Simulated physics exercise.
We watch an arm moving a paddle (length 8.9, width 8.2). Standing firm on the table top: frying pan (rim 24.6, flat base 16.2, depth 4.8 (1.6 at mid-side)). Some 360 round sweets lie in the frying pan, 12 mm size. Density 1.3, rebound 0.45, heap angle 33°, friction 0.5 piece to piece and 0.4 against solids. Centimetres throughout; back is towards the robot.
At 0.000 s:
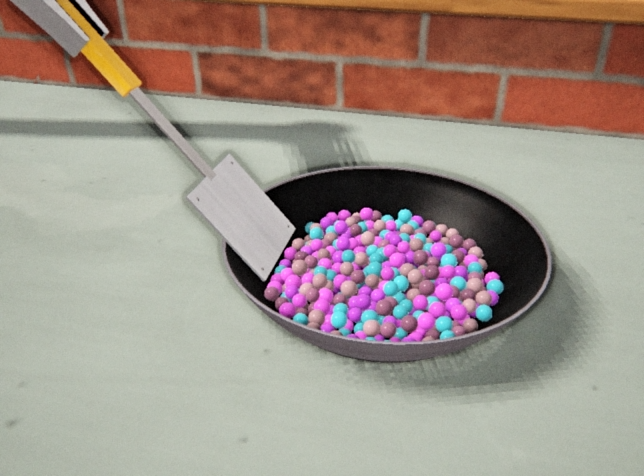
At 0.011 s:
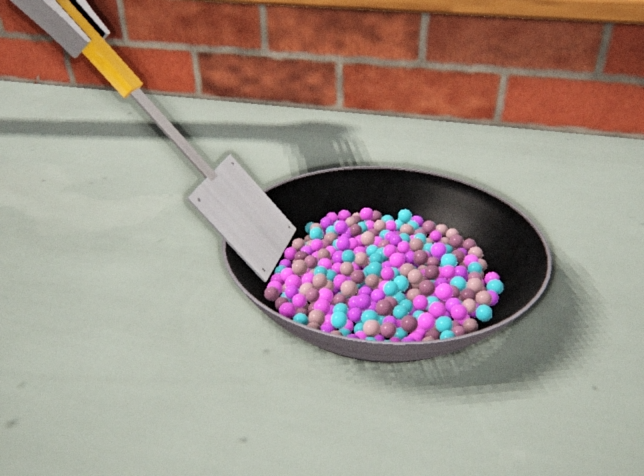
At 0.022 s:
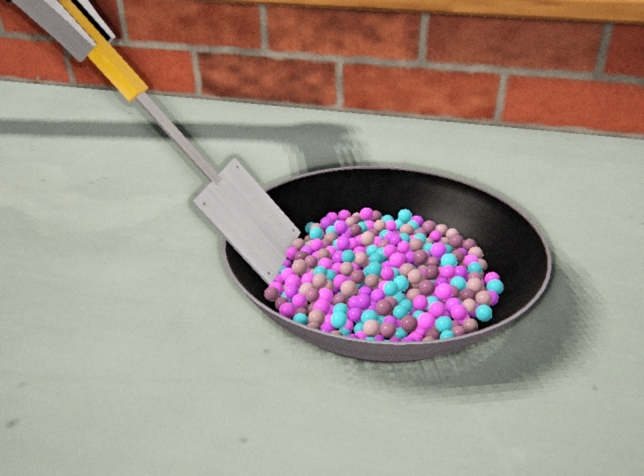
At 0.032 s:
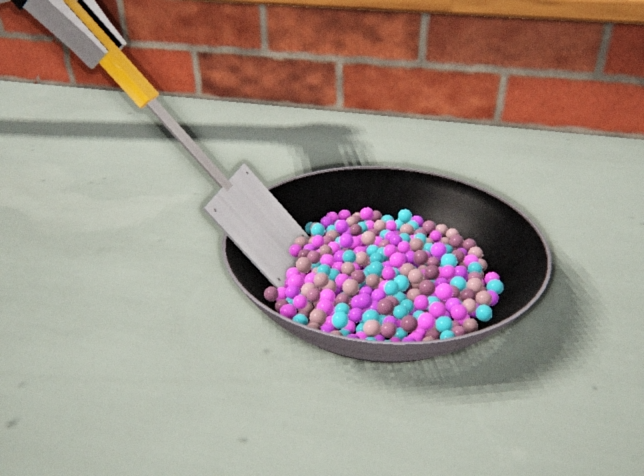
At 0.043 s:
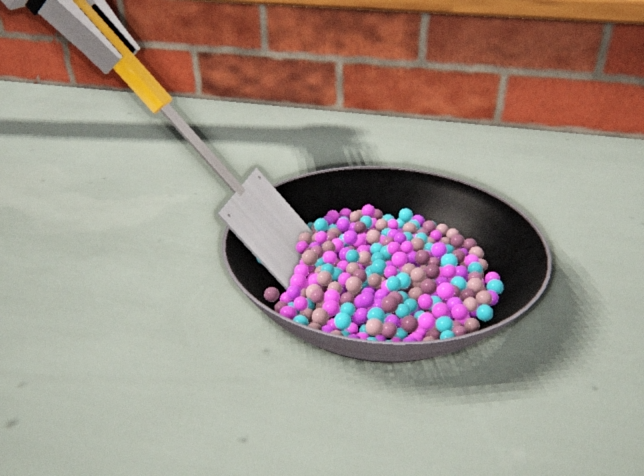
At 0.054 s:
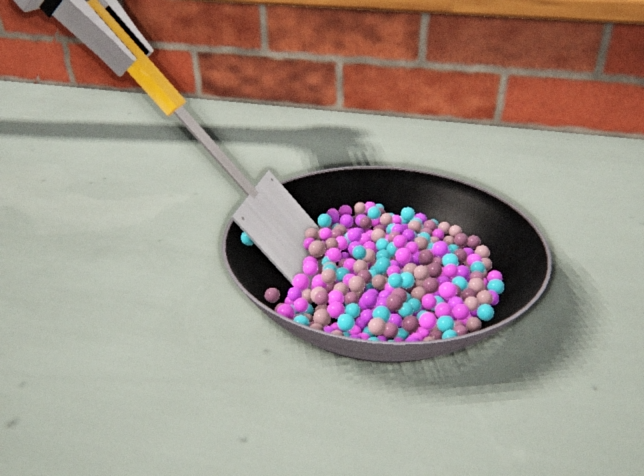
To begin with, a metal paddle on a robot arm rests at the left side of a dark frying pan heaped with pink, blue and brown balls. The paddle then slides slowly rightward into the pan, pushing the nearest balls so the heap's left side shifts inward and bunches up slightly.
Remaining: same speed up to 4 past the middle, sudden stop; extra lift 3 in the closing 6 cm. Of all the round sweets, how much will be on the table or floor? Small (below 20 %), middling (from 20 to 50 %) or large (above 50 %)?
A small share, below 20 %, ends on the table or floor.
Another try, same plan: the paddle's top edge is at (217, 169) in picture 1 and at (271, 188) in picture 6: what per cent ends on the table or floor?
About 15 per cent.
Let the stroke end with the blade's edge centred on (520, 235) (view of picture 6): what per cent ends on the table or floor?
Some 40 per cent.
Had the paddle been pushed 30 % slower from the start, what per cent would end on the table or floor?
It would be near 0 per cent.
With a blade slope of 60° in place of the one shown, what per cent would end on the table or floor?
It would be near 10 per cent.
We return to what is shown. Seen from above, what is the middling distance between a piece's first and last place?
Some 3 cm.
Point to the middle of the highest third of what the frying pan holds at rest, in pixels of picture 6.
At about (472, 265).
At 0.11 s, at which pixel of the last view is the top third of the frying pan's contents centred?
Around (396, 254).
After 0.08 s, sloping 49°, highest piece 8 above the table; 353 in the frying pan, 2 on the blade or in flight.
After 0.11 s, sloping 49°, highest piece 11 above the table; 353 in the frying pan, 2 on the blade or in flight.
After 0.32 s, sloping 49°, highest piece 10 above the table; 316 in the frying pan, 33 on the table or floor, 6 on the blade or in flight.
After 1.37 s, sloping 49°, highest piece 5 above the table; 316 in the frying pan, 39 on the table or floor.
At rest, 316 in the frying pan, 39 on the table or floor. That is 11 % on the table or floor.
